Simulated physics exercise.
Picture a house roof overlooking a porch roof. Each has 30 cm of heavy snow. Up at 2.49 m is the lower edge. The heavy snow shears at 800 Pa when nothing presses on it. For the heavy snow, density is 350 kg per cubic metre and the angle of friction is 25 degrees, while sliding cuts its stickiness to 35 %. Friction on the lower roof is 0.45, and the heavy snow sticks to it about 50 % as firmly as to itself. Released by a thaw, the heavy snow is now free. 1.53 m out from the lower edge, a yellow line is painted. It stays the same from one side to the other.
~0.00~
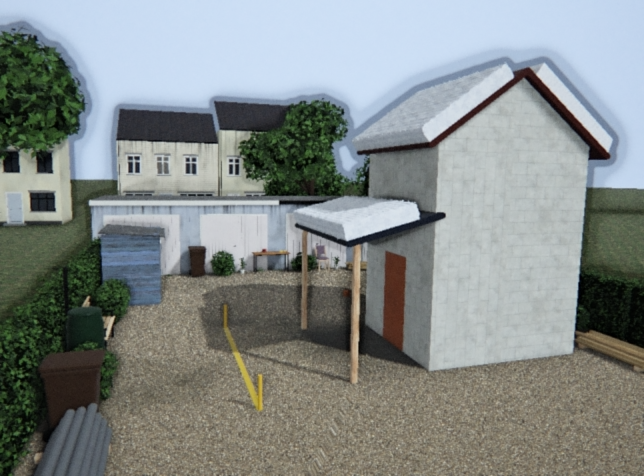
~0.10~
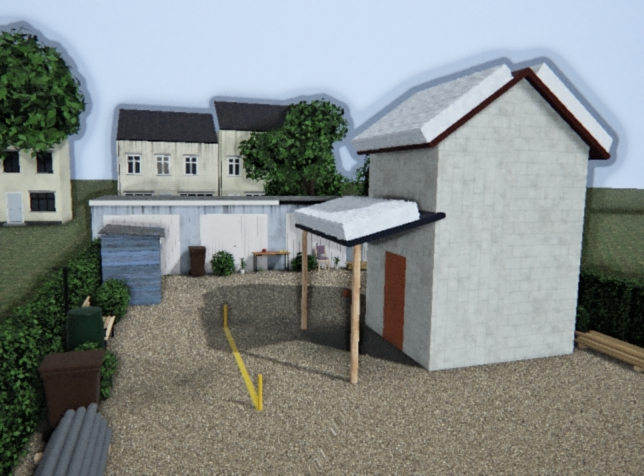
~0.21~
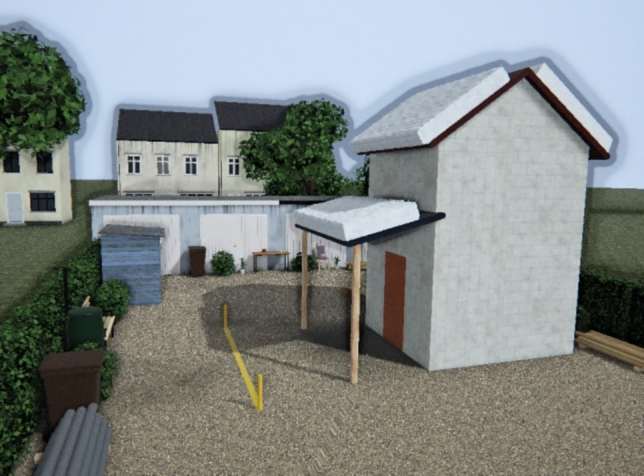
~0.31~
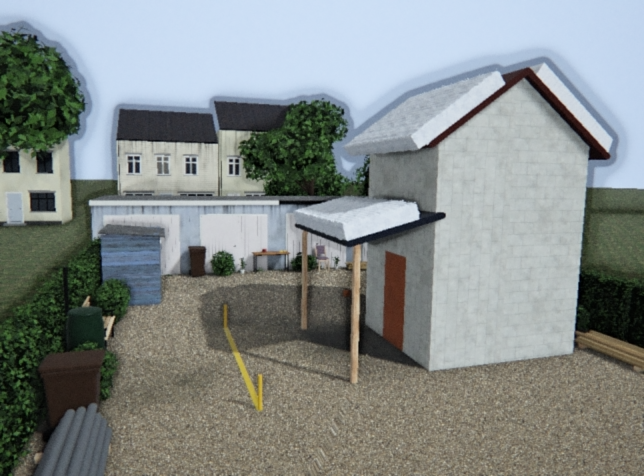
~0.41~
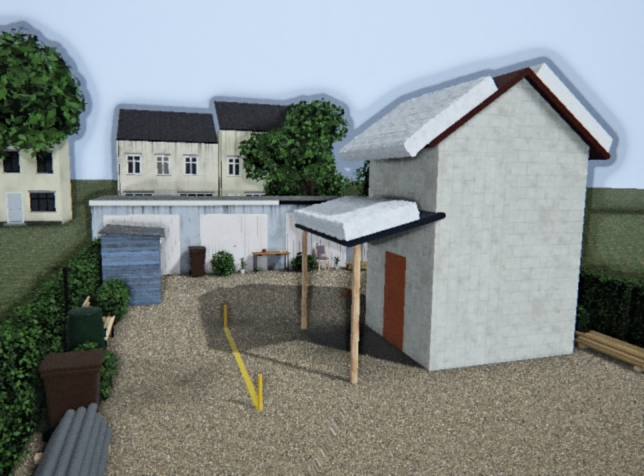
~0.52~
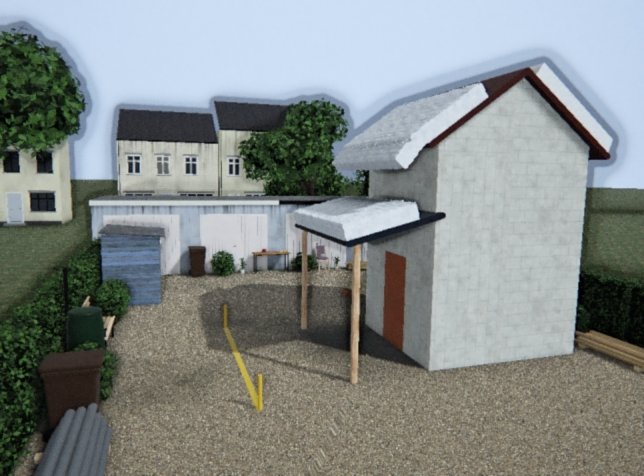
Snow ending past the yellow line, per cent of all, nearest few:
46 %.
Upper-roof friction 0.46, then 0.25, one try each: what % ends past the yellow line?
Try 1: 12 %; try 2: 35 %.
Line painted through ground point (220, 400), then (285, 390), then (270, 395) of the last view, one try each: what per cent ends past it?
One by one: 35 in a hundred, 60 in a hundred, 50 in a hundred.
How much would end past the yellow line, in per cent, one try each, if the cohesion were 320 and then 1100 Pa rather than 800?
Respectively 50 % and 40 %.
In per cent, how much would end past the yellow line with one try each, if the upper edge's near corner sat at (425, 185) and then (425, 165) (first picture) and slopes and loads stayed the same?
Try 1: Near 10 %; try 2: Near 30 %.
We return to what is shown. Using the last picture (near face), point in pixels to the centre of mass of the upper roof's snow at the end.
Roughly at (225, 372).
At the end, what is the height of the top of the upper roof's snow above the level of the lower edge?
0.6 m, give or take.
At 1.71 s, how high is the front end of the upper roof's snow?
About 0.0 m.
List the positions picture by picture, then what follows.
The first frame shows foremost bit of the heavy snow at (428, 138).
The second frame shows foremost bit of the heavy snow at (427, 128), its middle shifted 2.5 cm, 1 % of it past the upper edge, in one piece.
The third frame shows foremost bit of the heavy snow at (424, 141), its middle shifted 9.9 cm, 5 % of it past the upper edge, in one piece.
The fourth frame shows foremost bit of the heavy snow at (419, 133), its middle shifted 23 cm, 11 % of it past the upper edge, in one piece.
The fifth frame shows foremost bit of the heavy snow at (411, 138), its middle shifted 41 cm, 20 % of it past the upper edge, in one piece.
The sixth frame shows foremost bit of the heavy snow at (402, 155), its middle shifted 64 cm, 32 % of it past the upper edge, cracking.
After 1.06 s, none is below the lower edge and 0 % is past the line.
After 1.71 s, 66 % is below the lower edge and 29 % is past the line.
After 2.35 s, 66 % is below the lower edge and 46 % is past the line.
After 3.00 s, 66 % is below the lower edge and 46 % is past the line.
After 3.10 s, 66 % is below the lower edge and 46 % is past the line.
